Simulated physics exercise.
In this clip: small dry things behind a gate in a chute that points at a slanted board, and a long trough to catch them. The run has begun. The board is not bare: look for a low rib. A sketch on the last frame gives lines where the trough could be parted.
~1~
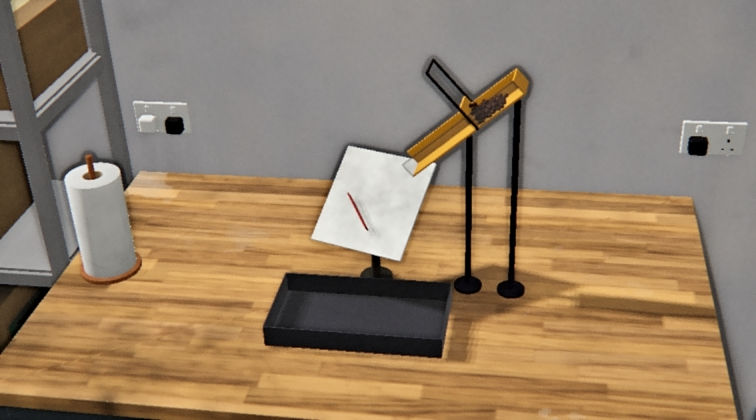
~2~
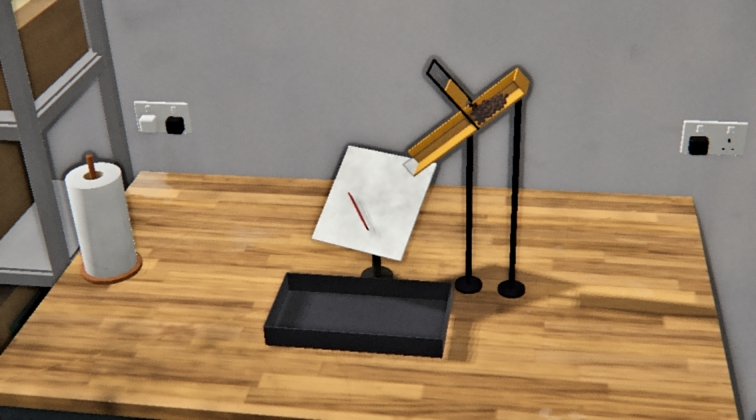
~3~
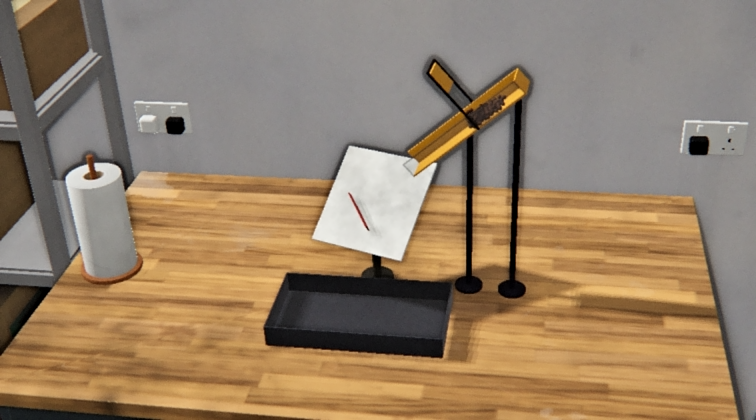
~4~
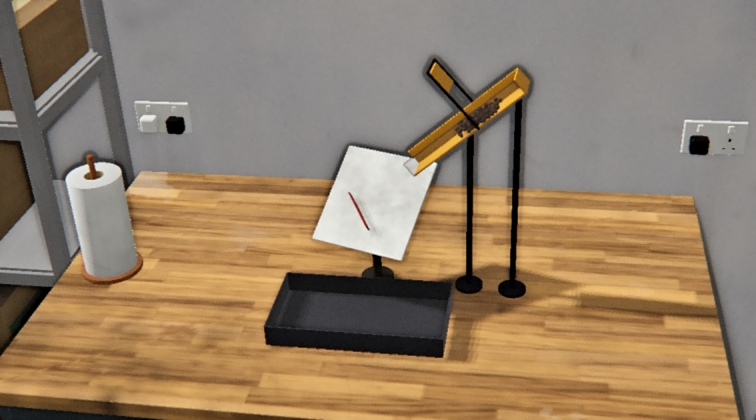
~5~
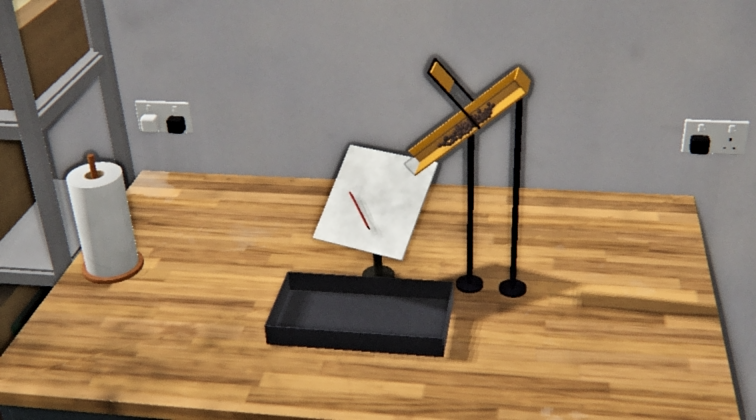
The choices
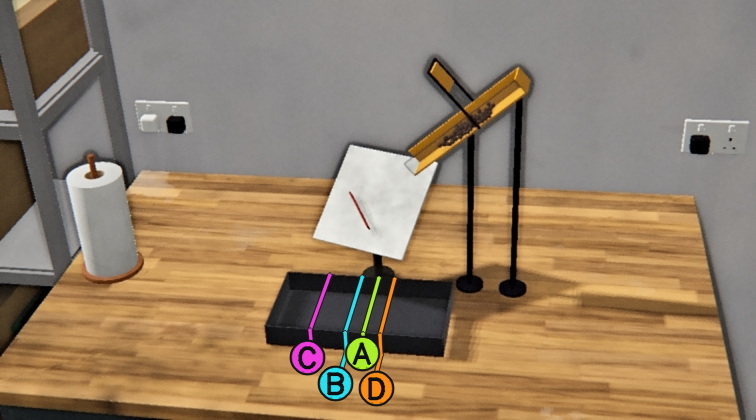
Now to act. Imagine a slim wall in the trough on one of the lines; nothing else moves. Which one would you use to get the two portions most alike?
Take A.
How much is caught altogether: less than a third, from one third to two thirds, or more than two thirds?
It is more than two thirds.
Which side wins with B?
The right side.
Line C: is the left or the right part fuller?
The right side.
On the marked copy, line A crosses the front rim at (363, 333); line B crosses the front rim at (345, 331); line C crosses the front rim at (310, 329); line D crosses the front rim at (380, 334).
If A is chosen, of what is caught, about half on the left of the divider, about half on the right.
If B is chosen, of what is caught, a small part on the left of the divider, most on the right.
If C is chosen, of what is caught, a small part on the left of the divider, nearly all on the right.
If D is chosen, of what is caught, nearly all on the left of the divider, a small part on the right.
